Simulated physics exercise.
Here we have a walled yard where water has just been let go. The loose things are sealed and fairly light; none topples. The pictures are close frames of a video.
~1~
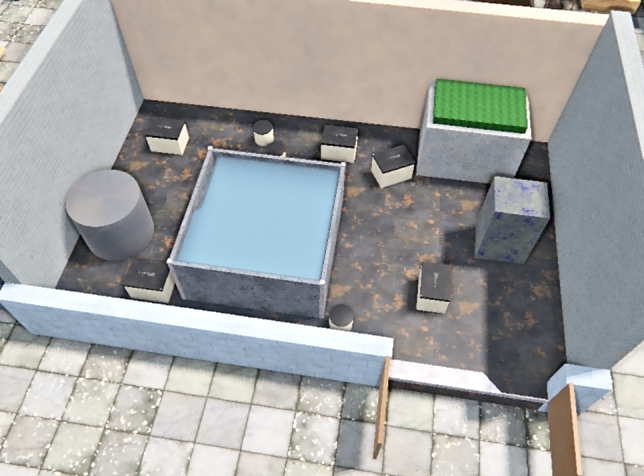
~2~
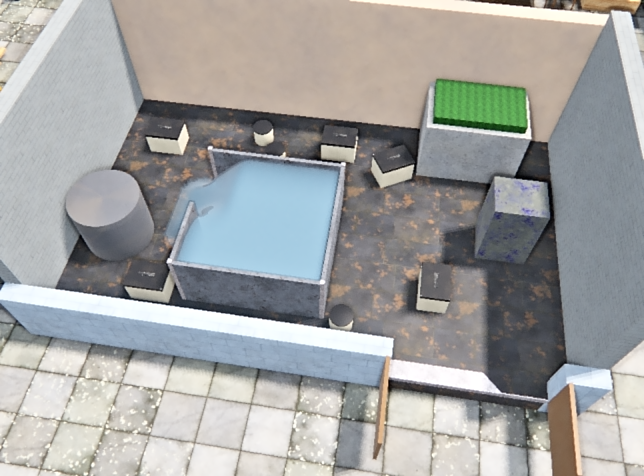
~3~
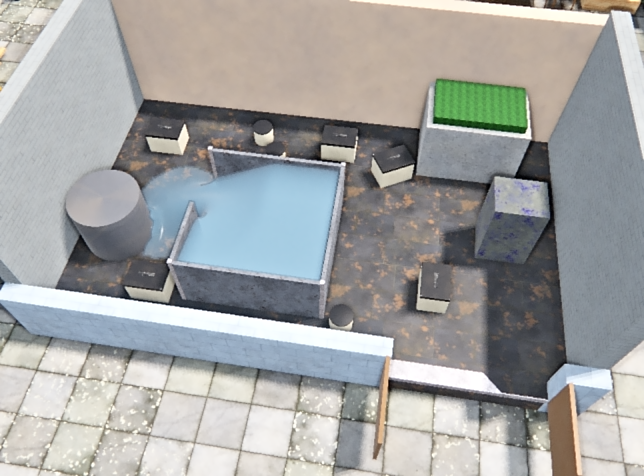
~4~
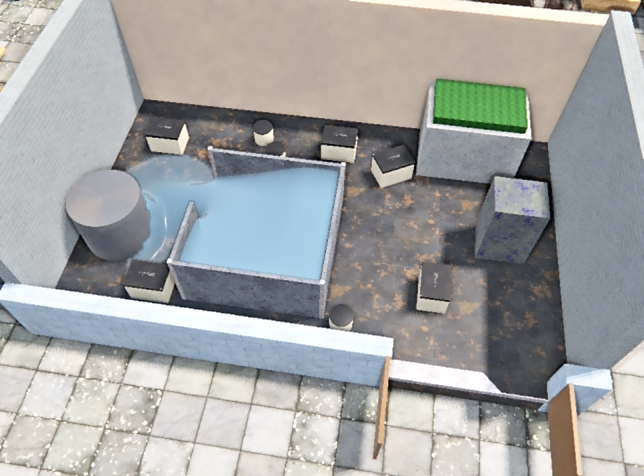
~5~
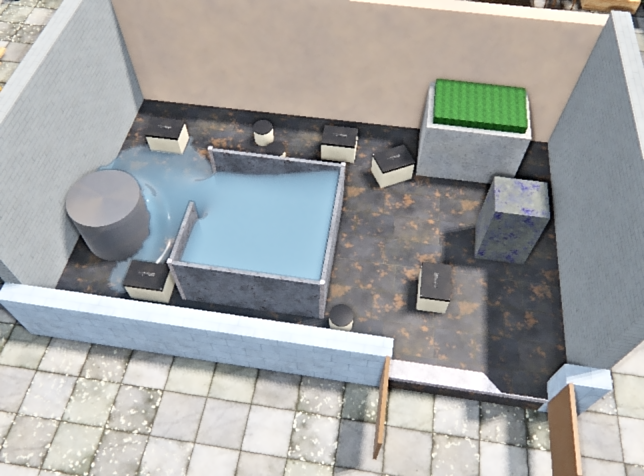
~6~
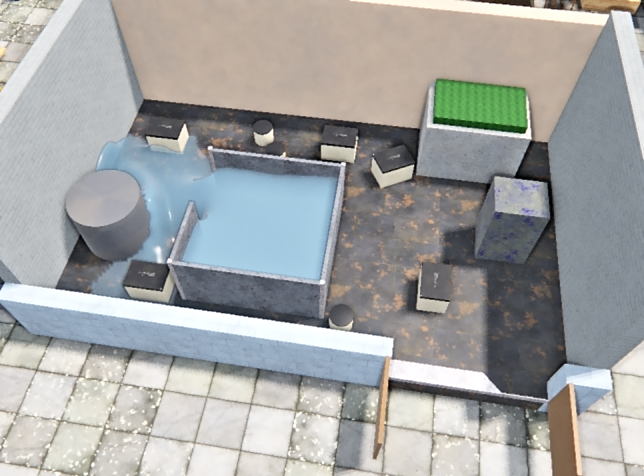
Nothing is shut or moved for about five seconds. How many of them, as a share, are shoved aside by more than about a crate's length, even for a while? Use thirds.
That comes to at least two thirds.
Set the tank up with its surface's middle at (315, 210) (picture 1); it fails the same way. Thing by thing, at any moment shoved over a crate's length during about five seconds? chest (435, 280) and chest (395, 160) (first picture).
In that order: Short of that, swept aside.
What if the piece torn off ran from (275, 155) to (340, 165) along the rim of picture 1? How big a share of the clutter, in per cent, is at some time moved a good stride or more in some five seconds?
Close to 90 %.
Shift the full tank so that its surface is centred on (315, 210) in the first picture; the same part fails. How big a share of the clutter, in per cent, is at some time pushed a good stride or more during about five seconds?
Some 90 per cent.
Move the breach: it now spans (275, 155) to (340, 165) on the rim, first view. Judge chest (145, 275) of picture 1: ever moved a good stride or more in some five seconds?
For that one: Not that far.
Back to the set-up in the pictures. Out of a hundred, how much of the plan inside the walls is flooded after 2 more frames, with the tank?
Close to 30 %.
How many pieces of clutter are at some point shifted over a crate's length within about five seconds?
The number is 7.
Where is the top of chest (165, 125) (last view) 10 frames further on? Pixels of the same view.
Roughly at (253, 127).
A moment on, 0 of 8 are well off their spots; 0 afloat.
Next, 1 of 8 are well off their spots; 1 afloat.
Later, 7 of 8 are well off their spots; 4 afloat.
In the end, 7 of 8 are well off their spots, and 7 have been at some point; 6 afloat.
